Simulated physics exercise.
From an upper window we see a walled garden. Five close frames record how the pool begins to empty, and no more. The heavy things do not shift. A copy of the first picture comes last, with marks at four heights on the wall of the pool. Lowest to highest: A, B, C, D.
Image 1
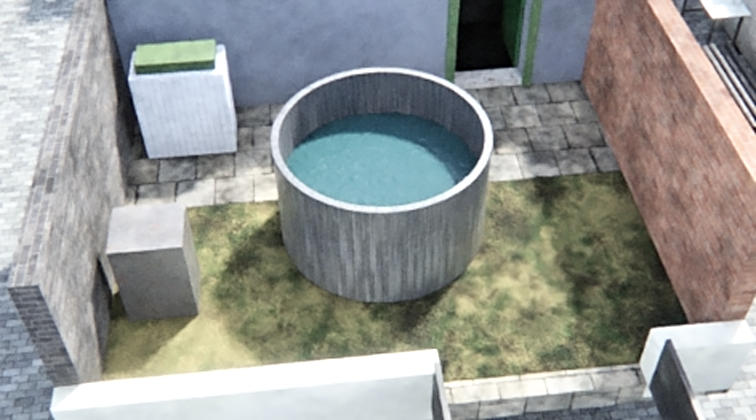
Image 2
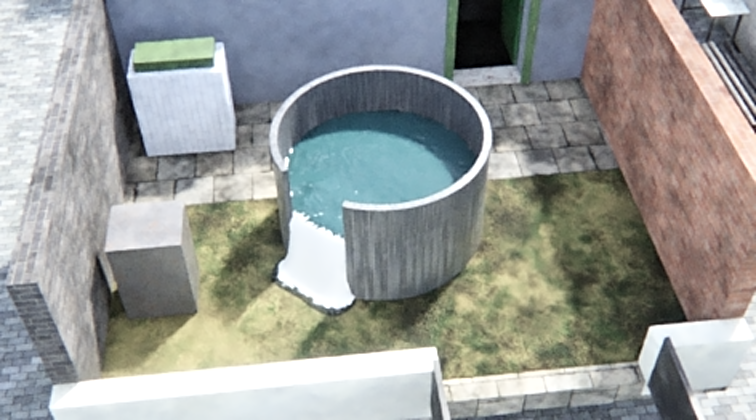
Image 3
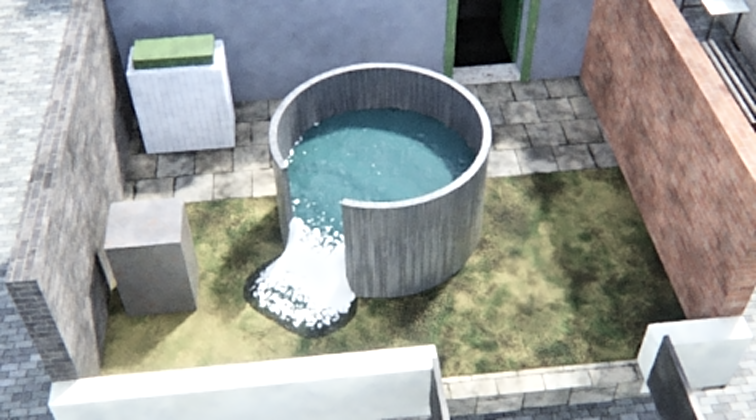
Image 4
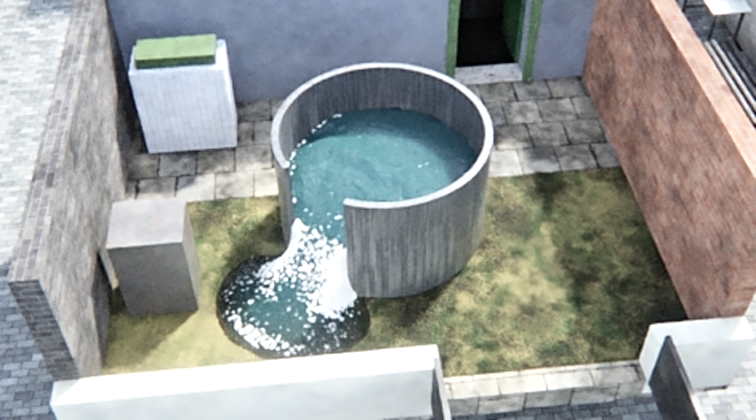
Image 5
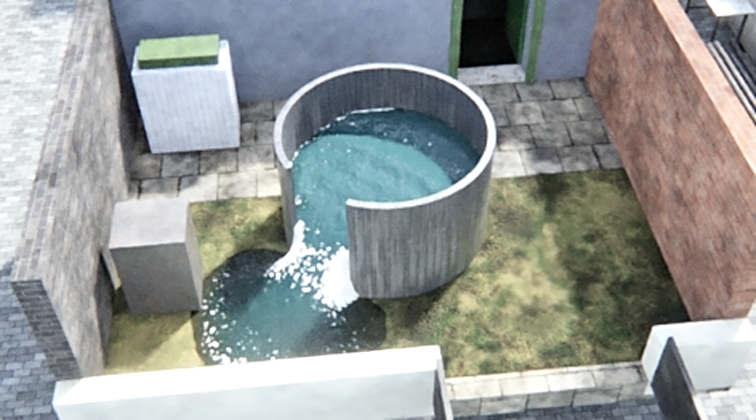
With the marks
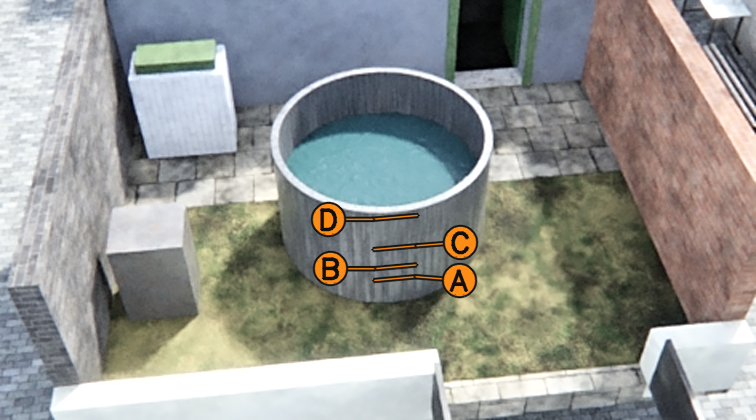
Water burst through a gap that opened in the front left side of a round grey pool, foaming white onto the grass and spreading in a dark, widening puddle across the walled garden.
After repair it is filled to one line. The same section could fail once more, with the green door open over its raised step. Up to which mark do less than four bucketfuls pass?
Level C just does it.
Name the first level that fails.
That would be D.
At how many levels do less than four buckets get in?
Three.
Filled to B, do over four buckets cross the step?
No, not at all.
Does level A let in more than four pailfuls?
No, that is safe.
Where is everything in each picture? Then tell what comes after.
Water in the pool at rest, its middle at (382, 174); foot of the green doorway at (487, 87); open gate at (545, 336).
Water covers 1 % of the ground and shows as far out as (336, 309).
Water covers 3 % of the ground and shows as far out as (252, 295).
Water covers 7 % of the ground and shows as far out as (235, 313).
Water covers 11 % of the ground and shows as far out as (208, 302).
On the marked copy, A at (395, 278); B at (395, 266); C at (395, 247); D at (395, 217); from the bottom up A, B, C, D.
With A, nothing gets over.
With B, nothing gets over.
With C, a splash gets over, under a bucket.
With D, about 9 bucketfuls get in.
